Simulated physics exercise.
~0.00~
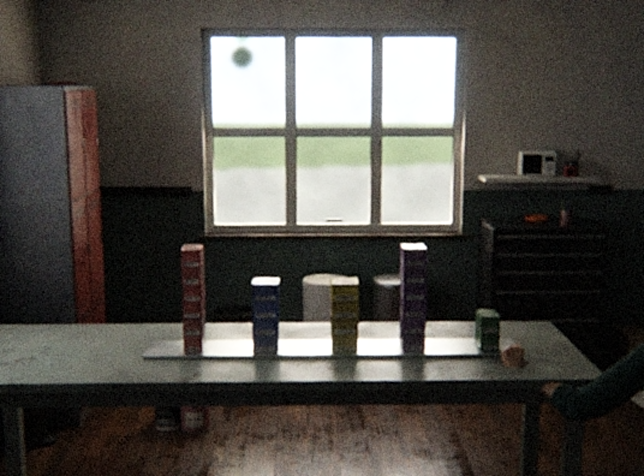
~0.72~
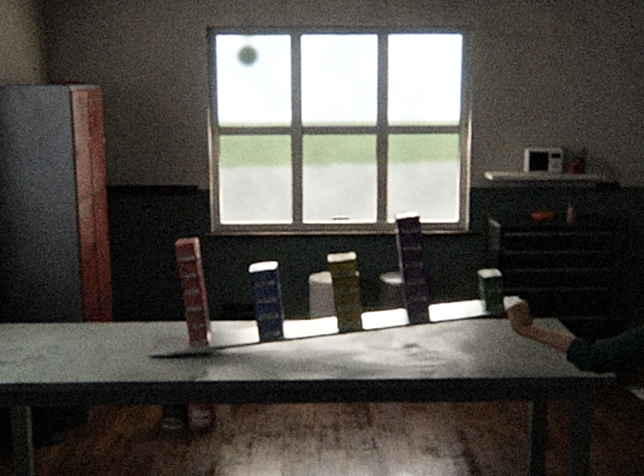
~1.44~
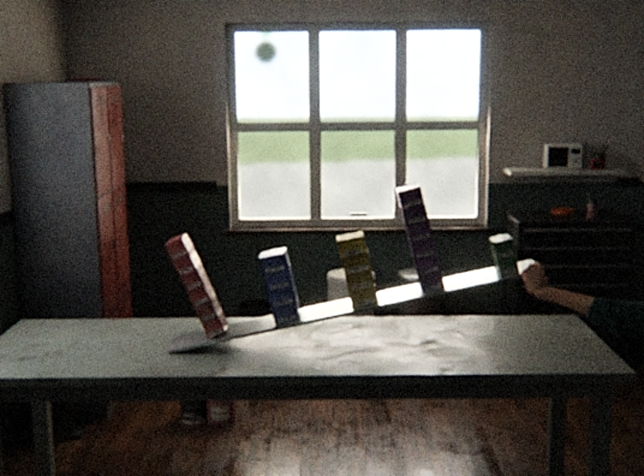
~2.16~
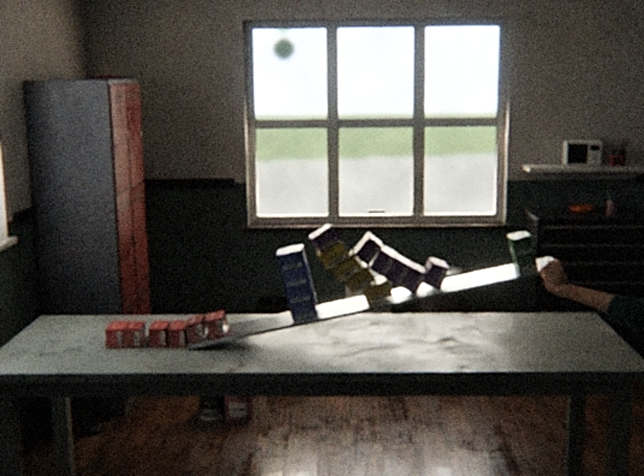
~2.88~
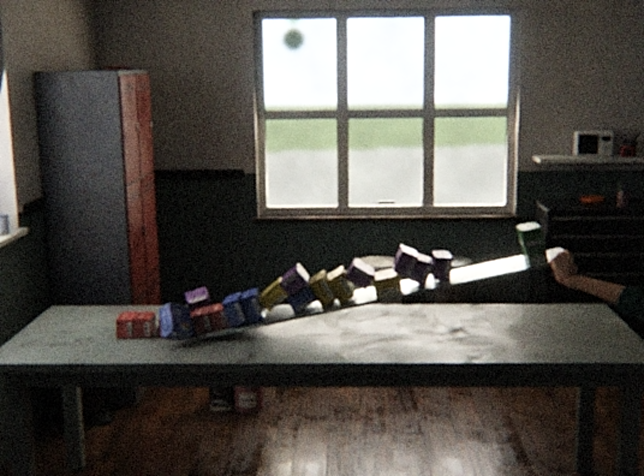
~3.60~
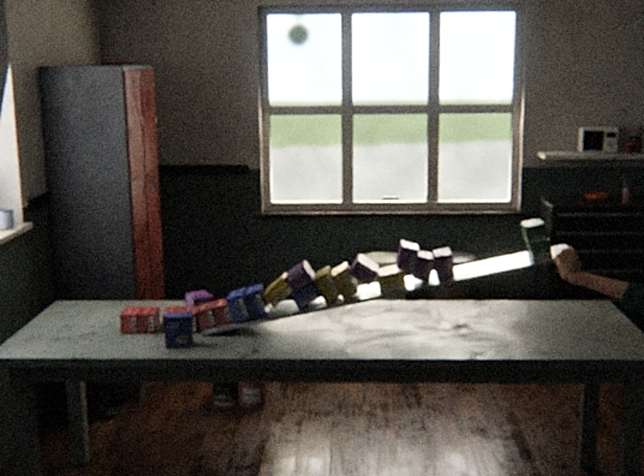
A hand lifting the right end of a board, toppling four coloured stacks leftward while the small green one stays standing.
